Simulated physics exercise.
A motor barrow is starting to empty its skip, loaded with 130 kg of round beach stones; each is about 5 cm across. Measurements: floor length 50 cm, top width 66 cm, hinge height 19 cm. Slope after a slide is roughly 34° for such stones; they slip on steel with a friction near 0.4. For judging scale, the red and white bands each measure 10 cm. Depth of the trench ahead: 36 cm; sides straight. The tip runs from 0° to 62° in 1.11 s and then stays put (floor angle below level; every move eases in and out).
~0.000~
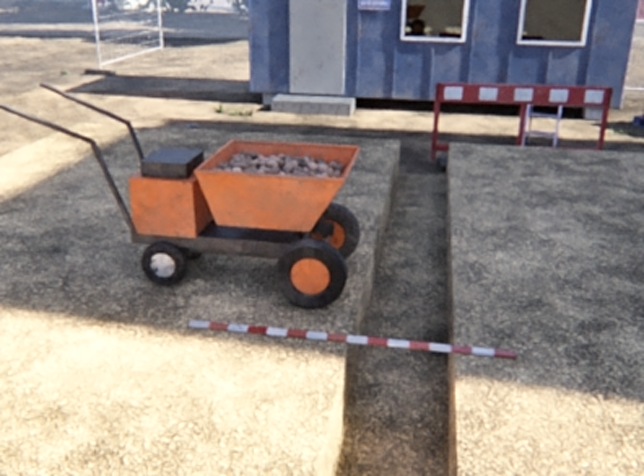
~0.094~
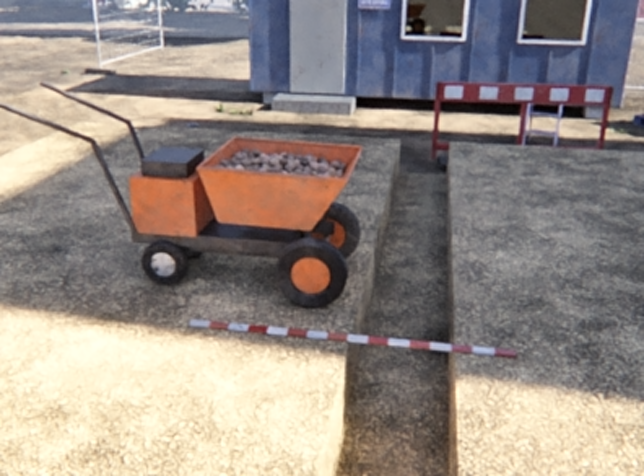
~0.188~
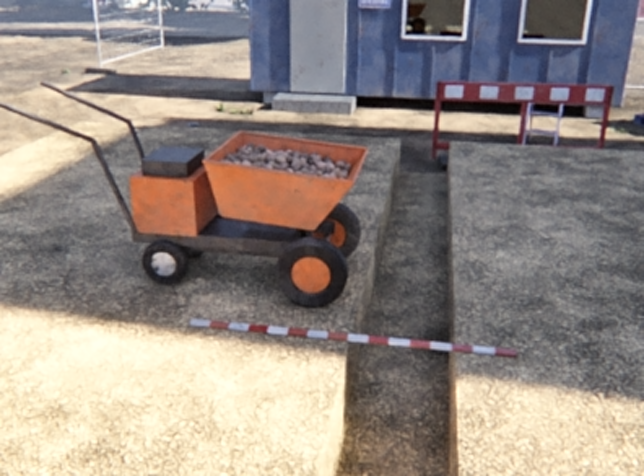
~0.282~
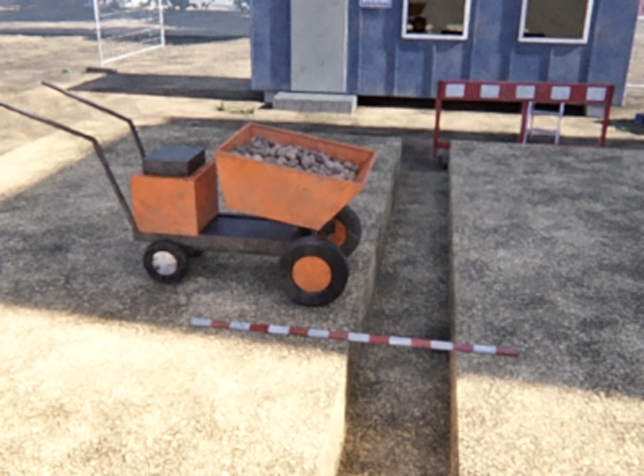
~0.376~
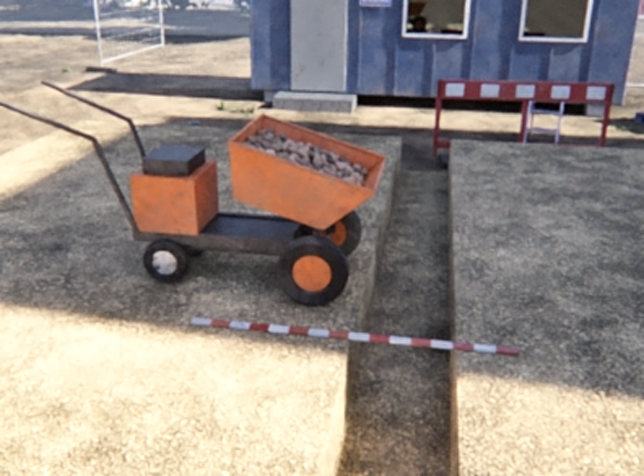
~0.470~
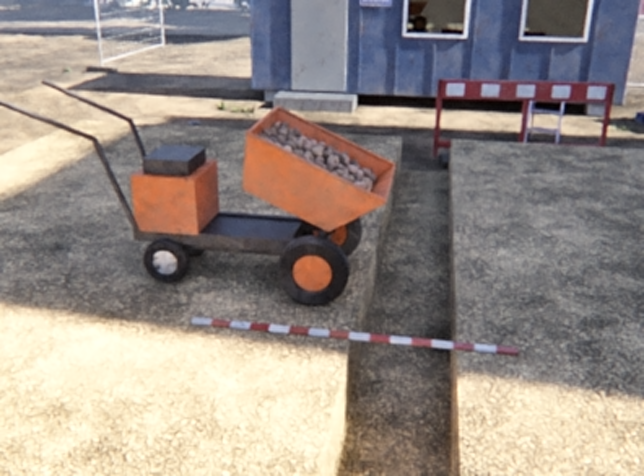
A sandy work yard with a straight-sided trench running through it is seen from slightly above, in bright sun and broad shade. An orange motor barrow with black handles and a skip of rounded stones stands left of the trench, behind a red and white banded pole, with a matching barrier and blue cabin beyond. The skip tilts steadily forward to the right, its rear rising, while the barrow's wheels and the camera stay still.
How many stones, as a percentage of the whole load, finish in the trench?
Roughly 45 per cent of the load ends up in the trench.
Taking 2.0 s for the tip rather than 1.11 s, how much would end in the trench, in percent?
Roughly 55 per cent would.
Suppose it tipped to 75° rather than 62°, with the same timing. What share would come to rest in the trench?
It would come to about 60 percent.
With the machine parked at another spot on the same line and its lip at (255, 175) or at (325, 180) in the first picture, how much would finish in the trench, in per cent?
I'd expect some 60 per cent, then some 60.
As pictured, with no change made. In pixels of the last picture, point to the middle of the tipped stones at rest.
The stones end up centred near (443, 330).
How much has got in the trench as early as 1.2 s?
Close to 15 per cent at that time.
After 0.8 s the floor is at 52°; 100 % in the skip; the foremost stones are at (408, 224).
After 1.2 s the floor is at 62°; 79 % in the skip, 14 % in the trench, 7 % past the trench; the foremost stones are at (486, 289).
After 1.6 s the floor is at 62°; 51 % in the skip, 20 % in the trench, 29 % past the trench; the foremost stones are at (560, 293).
After 3.5 s the floor is at 62°; 25 % in the skip, 45 % in the trench, 30 % past the trench; the foremost stones are at (627, 307).
